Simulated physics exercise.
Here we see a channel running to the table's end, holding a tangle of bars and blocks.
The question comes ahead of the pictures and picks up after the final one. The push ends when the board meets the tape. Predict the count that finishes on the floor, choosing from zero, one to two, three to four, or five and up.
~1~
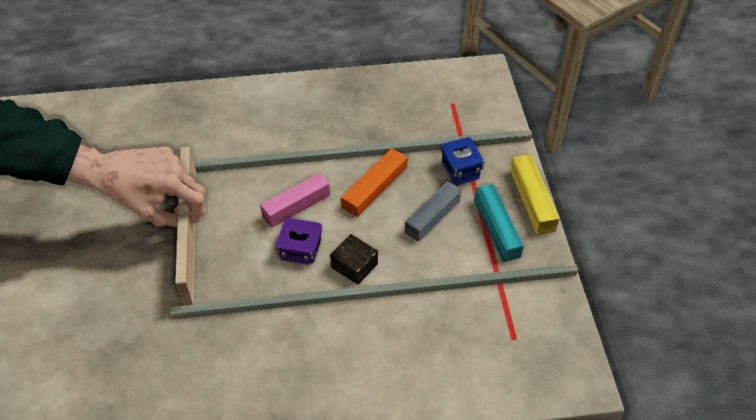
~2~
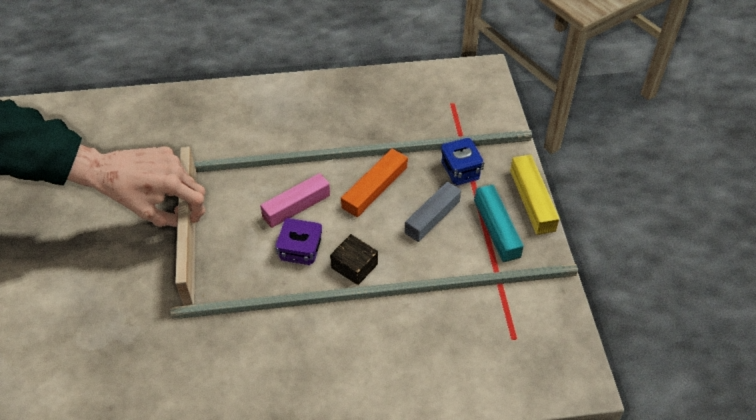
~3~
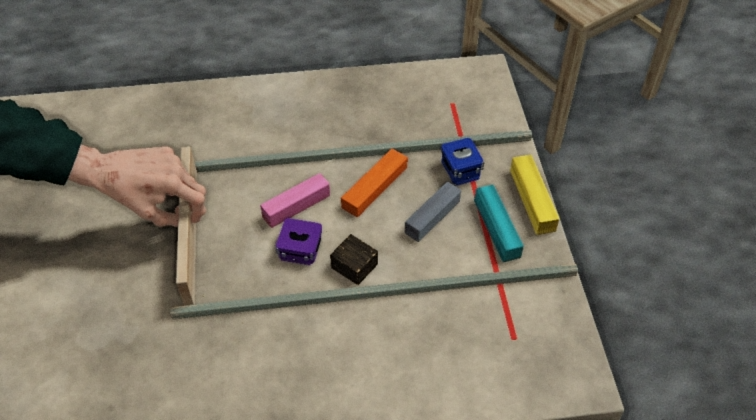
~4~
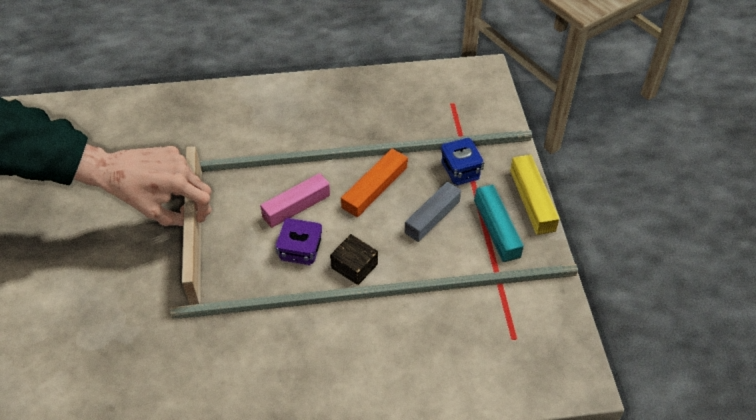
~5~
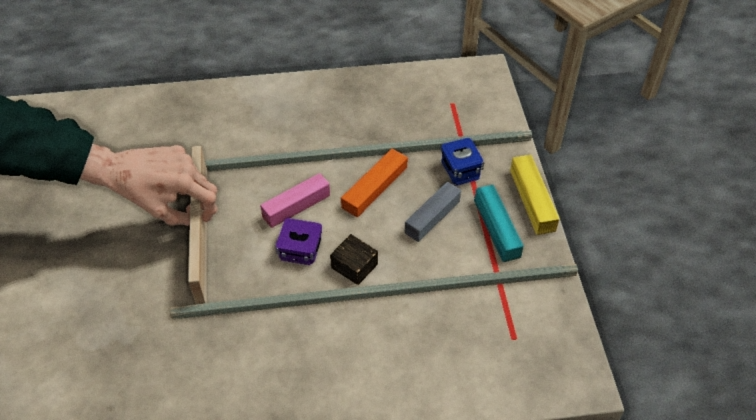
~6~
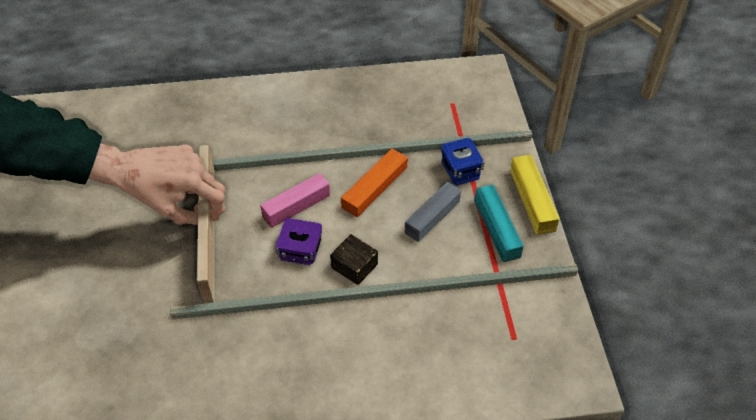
The count on the floor is one to two.
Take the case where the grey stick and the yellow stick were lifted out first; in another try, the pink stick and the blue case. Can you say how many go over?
You'd get 0 in the first case and 1 in the second one.
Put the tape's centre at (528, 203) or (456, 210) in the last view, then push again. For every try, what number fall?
5, then 0.
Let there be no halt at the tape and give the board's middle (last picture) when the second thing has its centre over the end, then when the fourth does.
At the first moment about (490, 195), at the next about (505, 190).
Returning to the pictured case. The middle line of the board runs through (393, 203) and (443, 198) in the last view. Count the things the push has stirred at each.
Answer - first 5, then 7.
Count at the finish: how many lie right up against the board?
3 touch it.
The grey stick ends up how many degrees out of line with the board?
The angle is about 5 degrees.
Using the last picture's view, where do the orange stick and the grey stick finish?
In the last picture the orange stick sits around (500, 172) and the grey stick around (529, 200).
Early on, none off yet; yellow stick at rest near (534, 194); turquoise stick at rest near (498, 222); blue case at rest near (462, 162).
Finally, the number that fall off is one or two; lost, yellow stick.
